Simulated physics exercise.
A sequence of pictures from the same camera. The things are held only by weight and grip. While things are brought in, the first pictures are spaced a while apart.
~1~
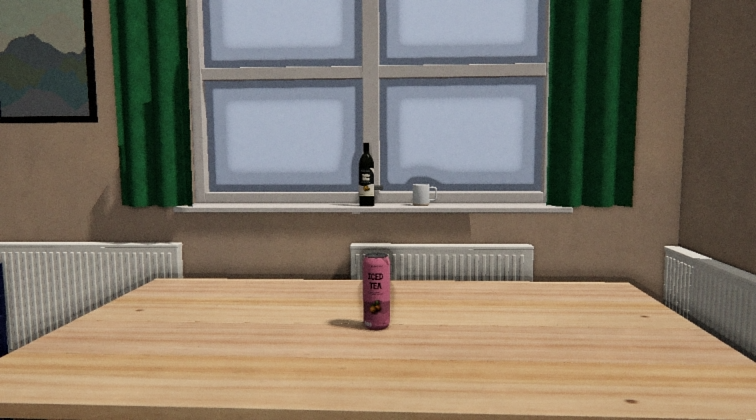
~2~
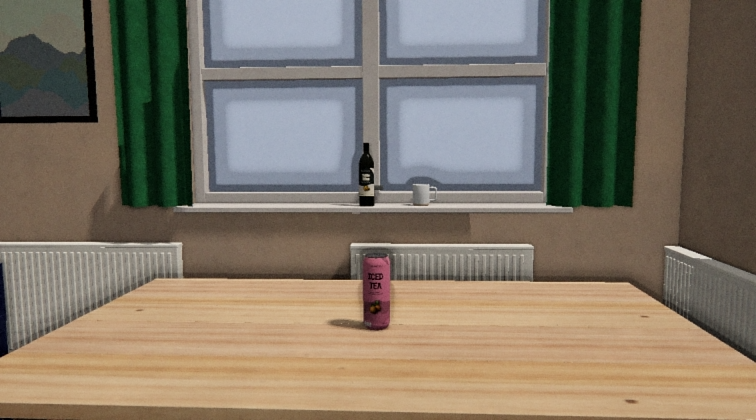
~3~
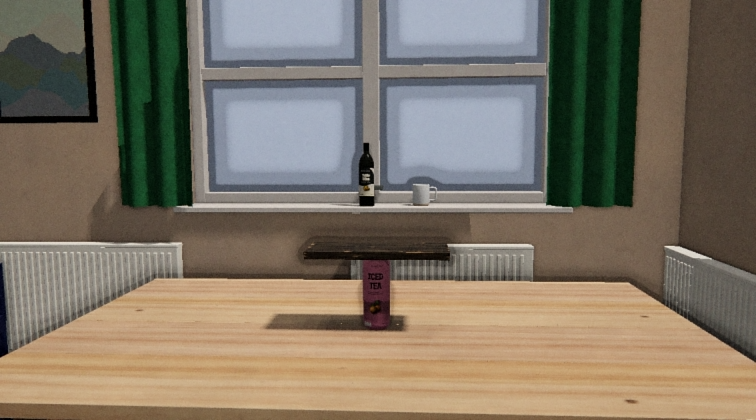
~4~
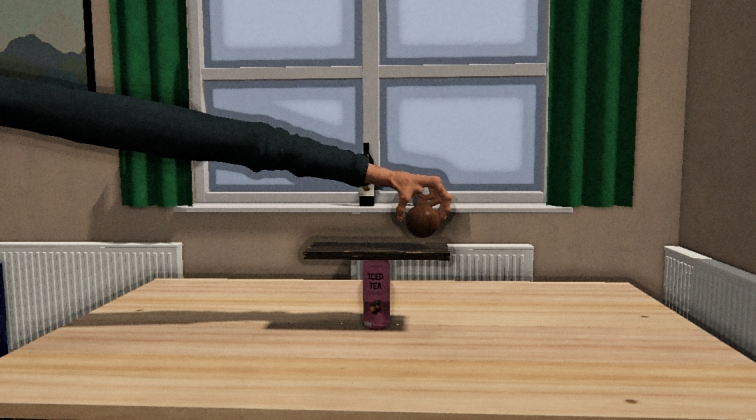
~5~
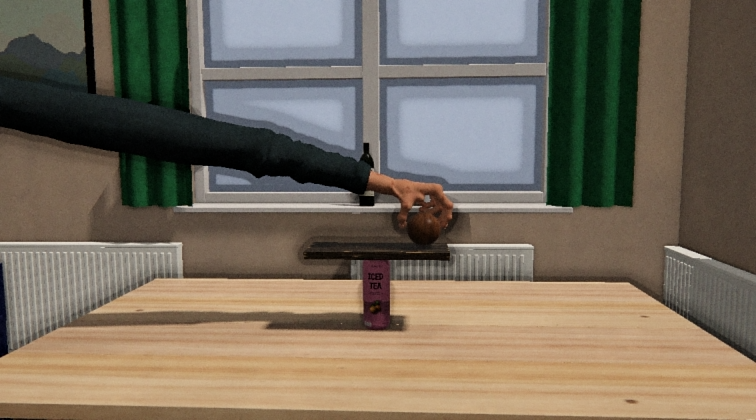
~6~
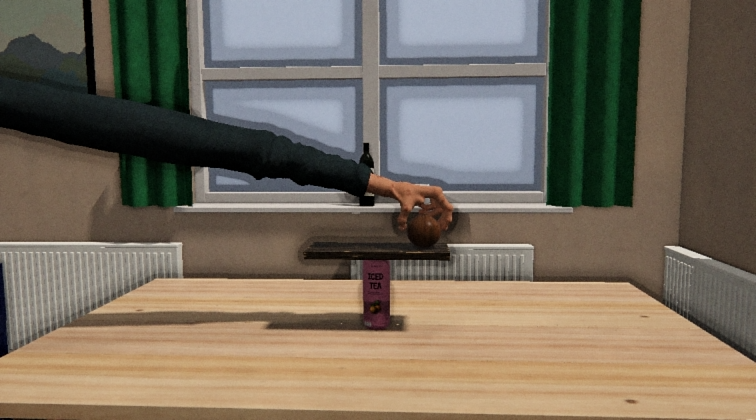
The video shows a pink can standing on a wooden table, then a dark flat board on top of it. A hand reaching in from the left lowers a round brown object onto the board's right side and keeps holding it.
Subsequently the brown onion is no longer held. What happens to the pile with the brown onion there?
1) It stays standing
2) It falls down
2.
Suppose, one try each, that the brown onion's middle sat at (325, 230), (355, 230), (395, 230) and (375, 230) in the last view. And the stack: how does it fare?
Try 1: Collapse; try 2: Stable; try 3: Stable; try 4: Stable.
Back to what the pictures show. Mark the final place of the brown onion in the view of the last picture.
In the final view it sits at roughly (446, 315).
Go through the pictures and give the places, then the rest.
In the first picture, the last thing is not in view yet; pink can (376, 291).
In the second picture, the last thing is not in view yet; pink can (376, 291).
In the third picture, the last thing is not in view yet; pink can (376, 291).
In the fourth picture, coming down; brown onion (422, 221); pink can (376, 291).
In the fifth picture, in place under the hand; brown onion (424, 228); pink can (376, 291).
In the sixth picture, in place under the hand; brown onion (424, 231); pink can (376, 291).
Then, 0.50 s after the last picture, brown onion now fallen; black board tipped 51° from how it was.
Then, 0.70 s after the last picture, black board on its side.
Then, 1.50 s after the last picture, black board now fallen; pink can tipped 49° from how it was.
Then, 1.60 s after the last picture, pink can now fallen.
By the end, fallen, pink can, brown onion and black board. Seen from the same camera at the end, brown onion near (446, 315). The stack loses its balance.
